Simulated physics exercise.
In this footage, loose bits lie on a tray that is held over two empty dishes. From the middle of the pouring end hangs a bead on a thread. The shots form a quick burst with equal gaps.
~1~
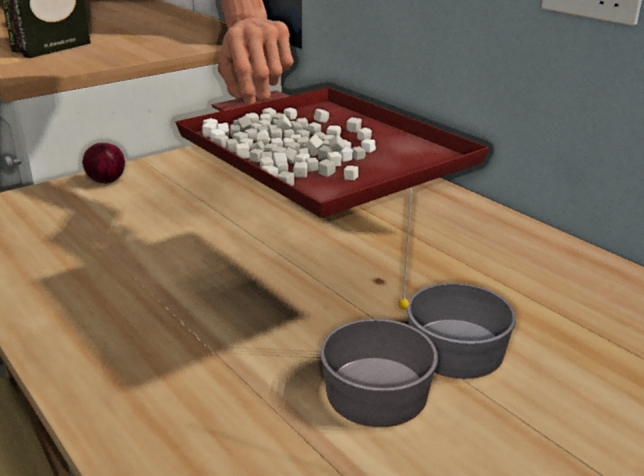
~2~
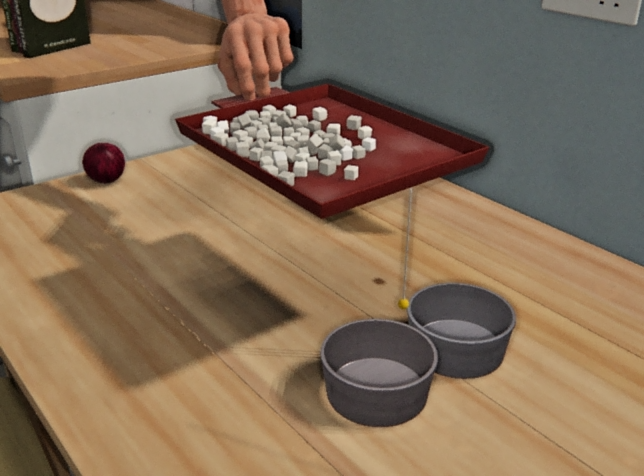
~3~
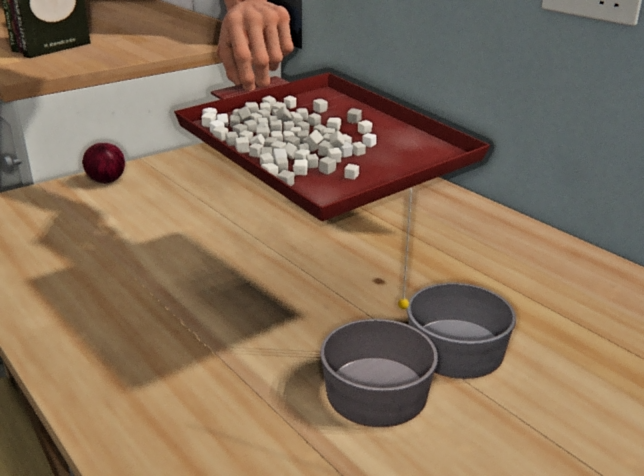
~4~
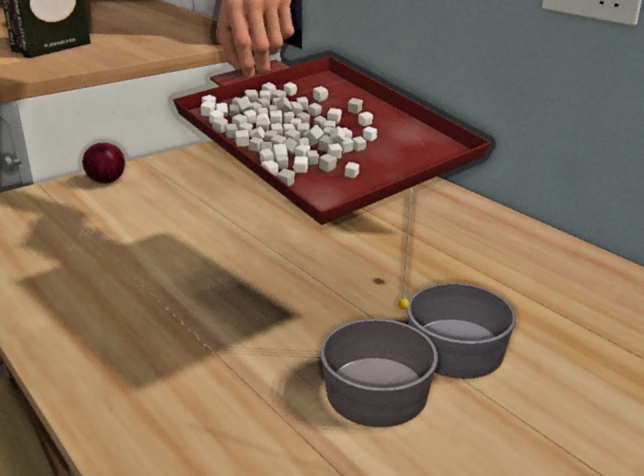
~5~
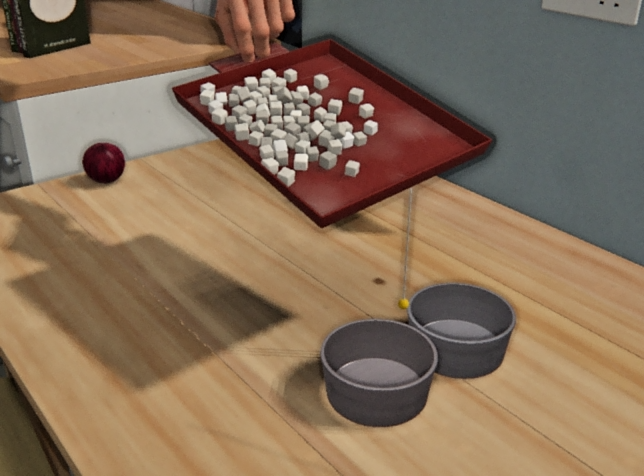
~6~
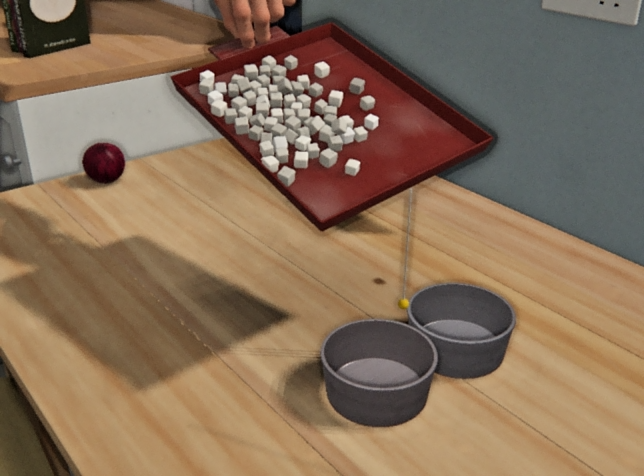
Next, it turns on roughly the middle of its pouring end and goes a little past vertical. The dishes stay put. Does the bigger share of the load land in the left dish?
Yes.
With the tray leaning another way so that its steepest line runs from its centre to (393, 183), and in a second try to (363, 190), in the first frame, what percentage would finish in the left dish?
About 20 % and 40 %.
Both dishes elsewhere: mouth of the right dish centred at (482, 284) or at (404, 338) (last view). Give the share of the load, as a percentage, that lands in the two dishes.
First 10 %, then 80 %.
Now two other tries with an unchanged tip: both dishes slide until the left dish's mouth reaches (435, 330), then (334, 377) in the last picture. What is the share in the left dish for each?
About 10 and 60 per cent respectively.
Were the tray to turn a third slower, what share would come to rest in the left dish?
That works out at roughly 40 per cent.
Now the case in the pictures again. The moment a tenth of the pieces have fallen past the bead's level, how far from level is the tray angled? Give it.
A tilt of roughly 110°.
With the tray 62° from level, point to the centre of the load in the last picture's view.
(323, 160).
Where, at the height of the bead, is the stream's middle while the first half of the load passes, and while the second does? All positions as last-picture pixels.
Starting near (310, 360), moving on to near (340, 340).
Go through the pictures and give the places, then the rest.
In the first frame, corners of the pouring end near (322, 200) and (483, 147), level; middle of the load near (289, 144), sugar cubes; left dish near (417, 398); right dish near (499, 351); bead on its thread near (403, 304).
In the second frame, corners of the pouring end near (322, 201) and (484, 147), level; middle of the load near (289, 143).
In the third frame, corners of the pouring end near (322, 204) and (484, 145), tipped barely, lowest at the left corner; middle of the load near (289, 138).
In the fourth frame, corners of the pouring end near (322, 209) and (485, 142), tipped a little, lowest at the left corner; middle of the load near (289, 130).
In the fifth frame, corners of the pouring end near (322, 213) and (486, 139), tipped a little, lowest at the left corner; middle of the load near (289, 123).
In the sixth frame, corners of the pouring end near (322, 218) and (488, 137), tipped clearly, lowest at the left corner; middle of the load near (289, 116); left dish near (417, 398); right dish near (499, 351).
Shortly afterwards, tray tipped steeply; the whole lot on the tray.
Next, tray tipped past a quarter turn; the bulk on the tray; a little in the left dish; only a few outside both; a little in the air.
Some moments later, tray tipped past a quarter turn; near half in the left dish; near half outside both.
In the end, tray tipped past a quarter turn; near half in the left dish; none at all in the right dish; near half outside both.
